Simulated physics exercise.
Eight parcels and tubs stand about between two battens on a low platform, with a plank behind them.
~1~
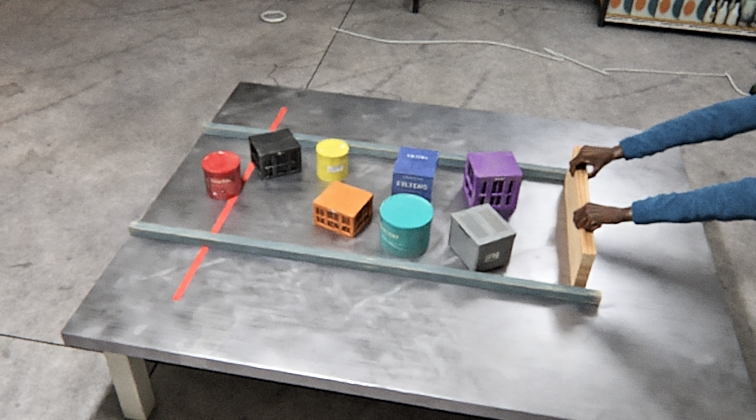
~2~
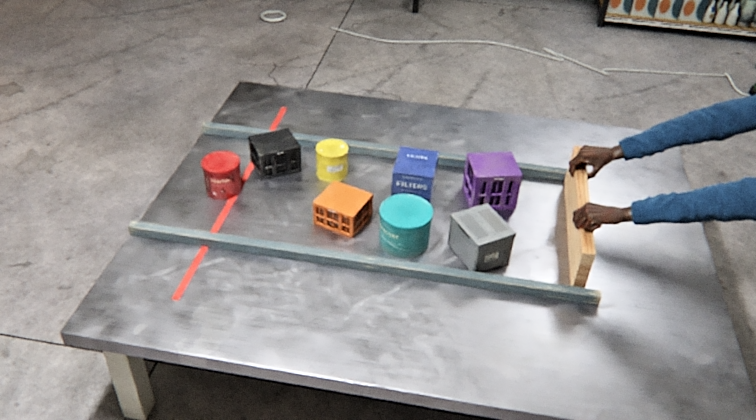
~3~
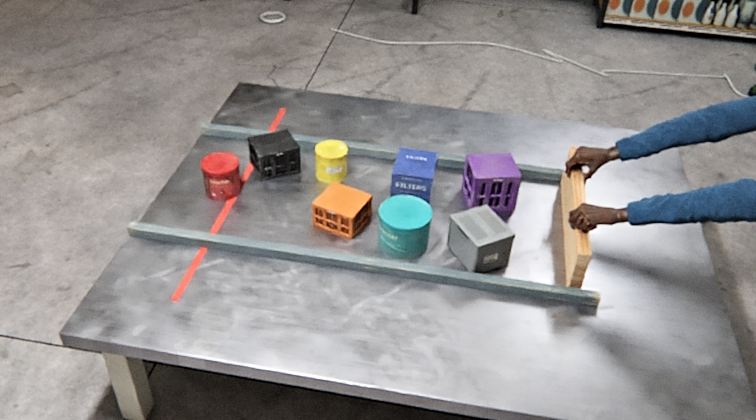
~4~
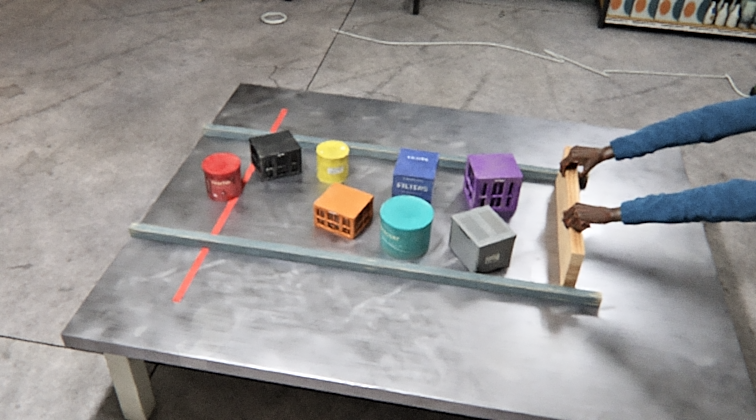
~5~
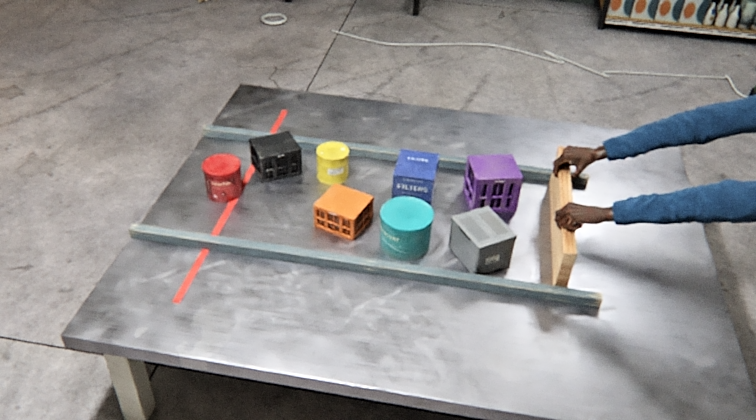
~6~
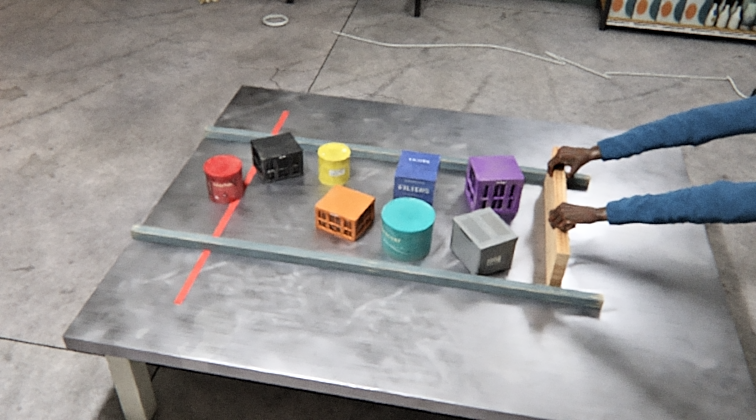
Two hands slid a wooden plank a short way left between two battens on a low metal platform, while the eight colourful crates, boxes and tubs in front of it stayed practically still.
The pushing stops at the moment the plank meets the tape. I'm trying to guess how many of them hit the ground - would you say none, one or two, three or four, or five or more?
Three, or at most four, fall.
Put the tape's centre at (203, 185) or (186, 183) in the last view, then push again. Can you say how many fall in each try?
In order, 6 then 8.
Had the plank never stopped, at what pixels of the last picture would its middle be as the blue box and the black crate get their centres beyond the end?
I reckon its middle sits around (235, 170) and then around (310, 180).
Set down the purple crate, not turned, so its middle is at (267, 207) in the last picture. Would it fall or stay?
The purple crate is lost.
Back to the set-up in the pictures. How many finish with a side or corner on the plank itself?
The number is 2.
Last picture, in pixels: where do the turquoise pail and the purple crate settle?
About (160, 196), and about (233, 147).
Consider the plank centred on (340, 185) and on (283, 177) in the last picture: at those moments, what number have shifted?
Counting first: 8, next 8.
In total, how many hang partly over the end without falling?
Looks like 2 of them.
Soon after, none off yet; red pail at rest near (225, 180); black crate at rest near (277, 158); yellow canister at rest near (334, 164).
Then, none off yet; red pail at rest near (225, 180); black crate moved about its own width near (248, 156); yellow canister moved about its own width near (285, 160).
Further on, none off yet; red pail moved well along near (168, 167); black crate moved well along near (179, 147); yellow canister moved well along near (214, 153).
At rest, the number that fall off is three or four; fallen, orange crate, yellow canister, black crate and red pail.
